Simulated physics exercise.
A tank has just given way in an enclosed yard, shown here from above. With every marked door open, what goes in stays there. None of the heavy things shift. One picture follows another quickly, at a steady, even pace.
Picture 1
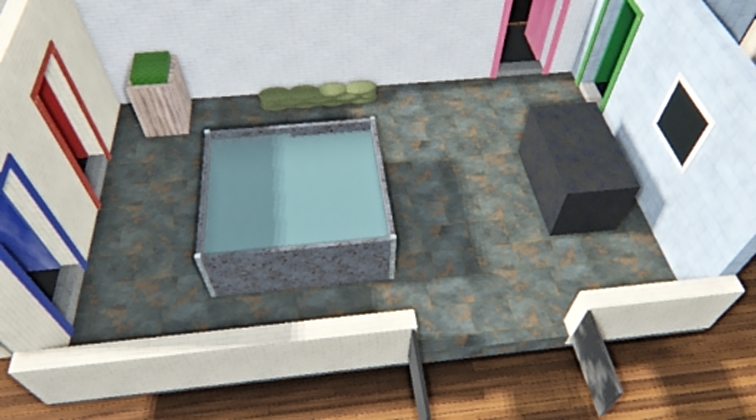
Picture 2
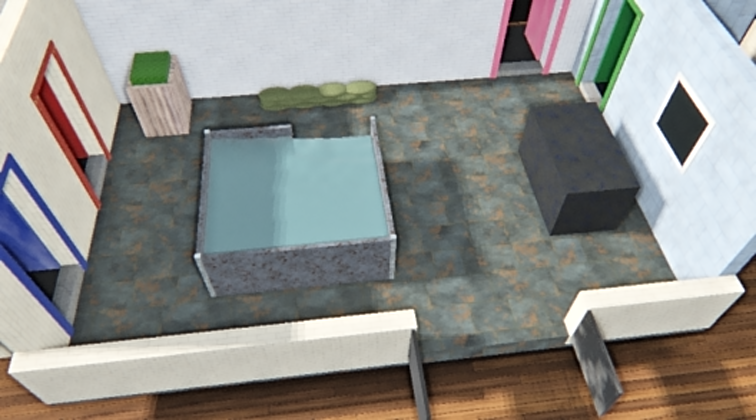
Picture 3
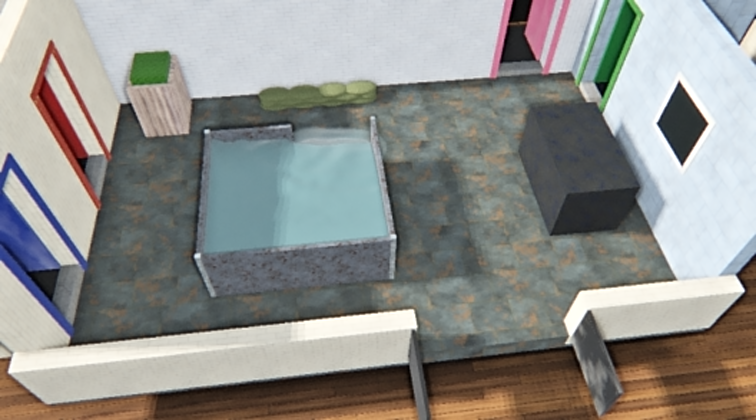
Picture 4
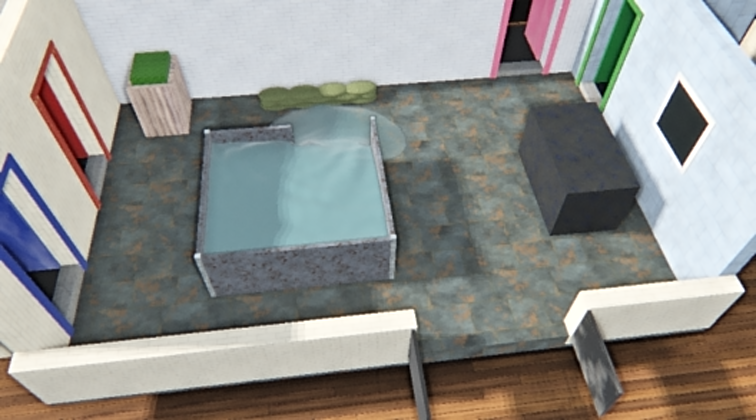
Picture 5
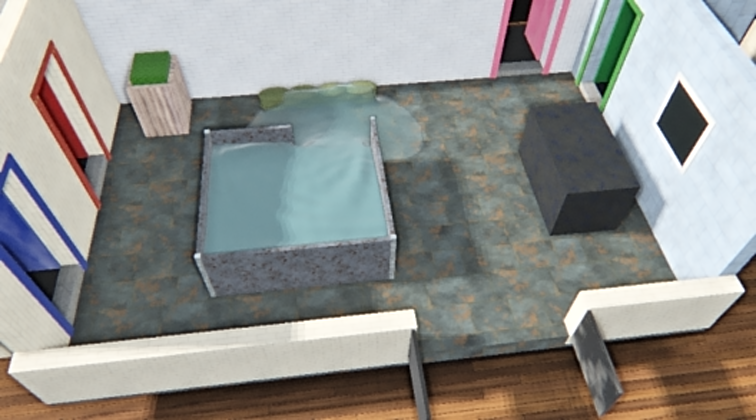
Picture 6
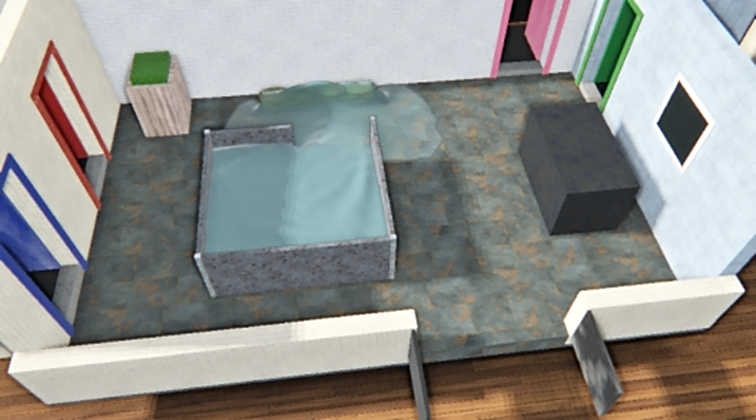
Water pouring through a gap in the far side of a stone-walled tank, spreading over the yard floor and around green bushes.
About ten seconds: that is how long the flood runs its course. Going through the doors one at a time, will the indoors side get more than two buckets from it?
Pink door: More than two buckets; red door: Two buckets at most; green door: More than two buckets; blue door: Two buckets at most.
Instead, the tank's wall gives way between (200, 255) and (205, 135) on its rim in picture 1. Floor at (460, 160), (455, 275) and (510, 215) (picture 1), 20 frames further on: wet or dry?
Going in your order, I'd say still bare, then drenched, then still bare.
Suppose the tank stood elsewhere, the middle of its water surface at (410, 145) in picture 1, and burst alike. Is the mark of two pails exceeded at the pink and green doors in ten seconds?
Result: Pink tops the limit; green tops the limit.
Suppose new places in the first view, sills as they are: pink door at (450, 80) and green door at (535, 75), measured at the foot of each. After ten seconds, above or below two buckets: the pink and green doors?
In short: Pink door passes that mark, green door takes more.
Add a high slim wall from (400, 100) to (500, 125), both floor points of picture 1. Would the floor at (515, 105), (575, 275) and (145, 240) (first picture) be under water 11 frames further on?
Taking the points in the order given, they are inundated, high and dry and high and dry.
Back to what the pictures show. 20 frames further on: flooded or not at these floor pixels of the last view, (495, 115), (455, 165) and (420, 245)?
The three points read soaked through, clear and clear.
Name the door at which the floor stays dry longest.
That is the blue one.
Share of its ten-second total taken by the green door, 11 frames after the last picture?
Share by then: 0 in a hundred.
A moment on, water covers 20 % of the floor; the pink door wet at the sill, nothing in, the red door not reached, the green door not reached, the blue door not reached.
Next, water covers 35 % of the floor; the pink door wet at the sill, nothing in, the red door wet at the sill, nothing in, the green door under two buckets in, the blue door not reached.
Then, water covers 55 % of the floor; the pink door under two buckets in, the red door wet at the sill, nothing in, the green door far over two buckets in, the blue door wet at the sill, nothing in.
Later, water covers 85 % of the floor; the pink door under two buckets in, the red door under two buckets in, the green door far over two buckets in, the blue door wet at the sill, nothing in.
In the end, water covers 95 % of the floor; the pink door over two buckets in, the red door under two buckets in, the green door far over two buckets in, the blue door wet at the sill, nothing in.
